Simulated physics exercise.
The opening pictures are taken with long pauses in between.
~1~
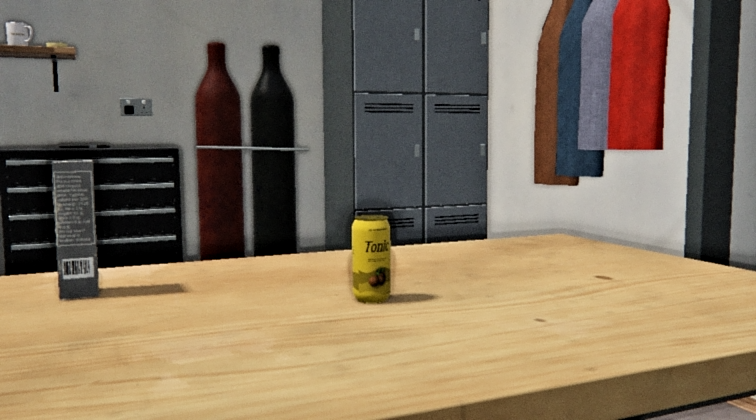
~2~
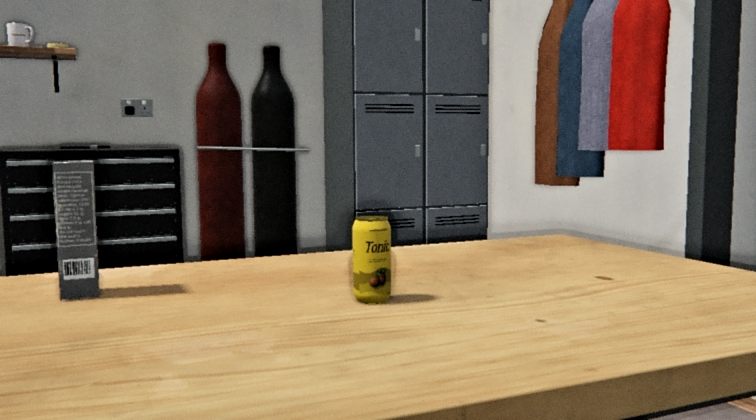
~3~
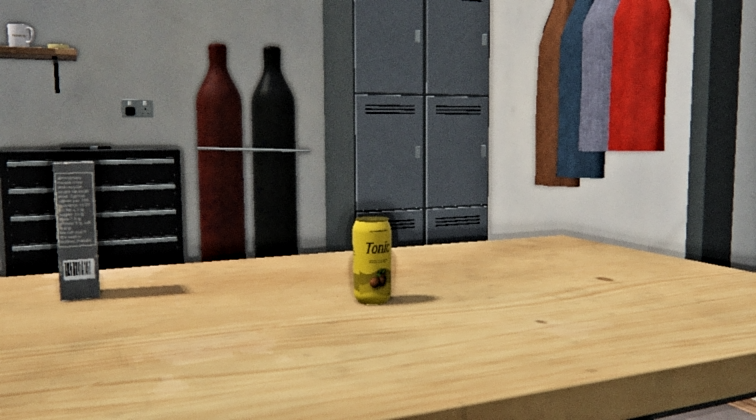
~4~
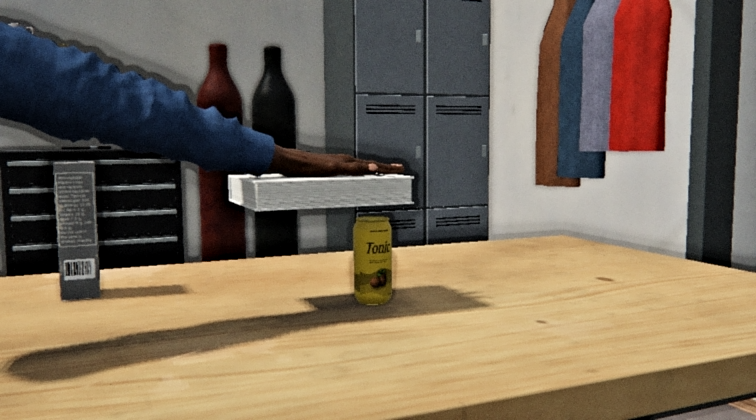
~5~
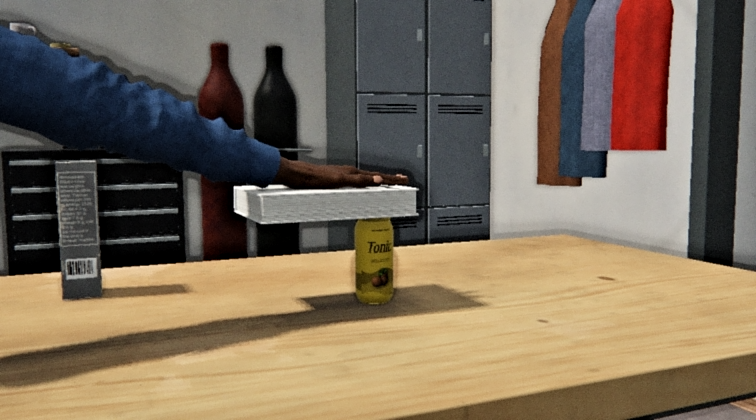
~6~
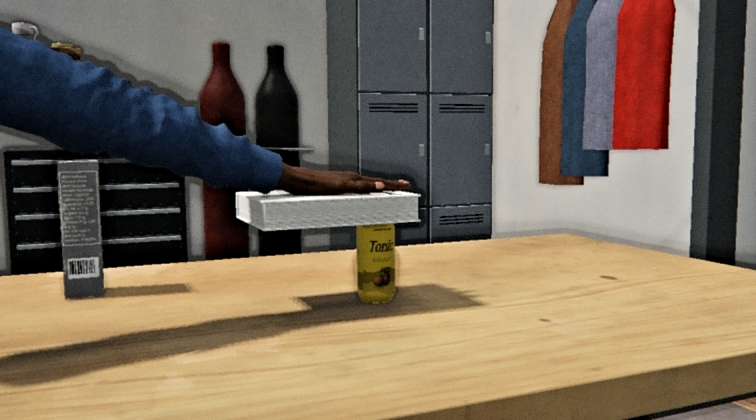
On a wooden table in a room with lockers, a yellow can and a grey carton stood still until a blue-sleeved arm from the left lowered a white book onto the can, keeping hold.
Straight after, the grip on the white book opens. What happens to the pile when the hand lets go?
I reckon it doesn't sit tight.
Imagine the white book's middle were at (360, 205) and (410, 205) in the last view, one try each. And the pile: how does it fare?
Result 1: Pile stable; result 2: Pile falls.
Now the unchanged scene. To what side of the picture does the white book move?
Looks like it moves off to the right.
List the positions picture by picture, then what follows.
In the first picture, the last thing is not in view yet; grey carton (76, 228).
In the second picture, the last thing is not in view yet; grey carton (77, 229).
In the third picture, the last thing is not in view yet; grey carton (77, 229).
In the fourth picture, on its way; white book (319, 189); grey carton (77, 229).
In the fifth picture, on its way; white book (324, 200); grey carton (79, 229).
In the sixth picture, set down, still held; white book (325, 207); grey carton (81, 228).
Then, 0.30 s on from there, white book now fallen.
Then, 2.00 s on from there, yellow can turned 21° from how it was put.
Then, 2.10 s on from there, yellow can turned 54° from how it was put.
Then, 2.20 s on from there, yellow can now fallen.
In the end, fallen, white book and yellow can; grey carton unmoved. At the end, from the last picture's camera, white book near (367, 265). The pile comes apart.
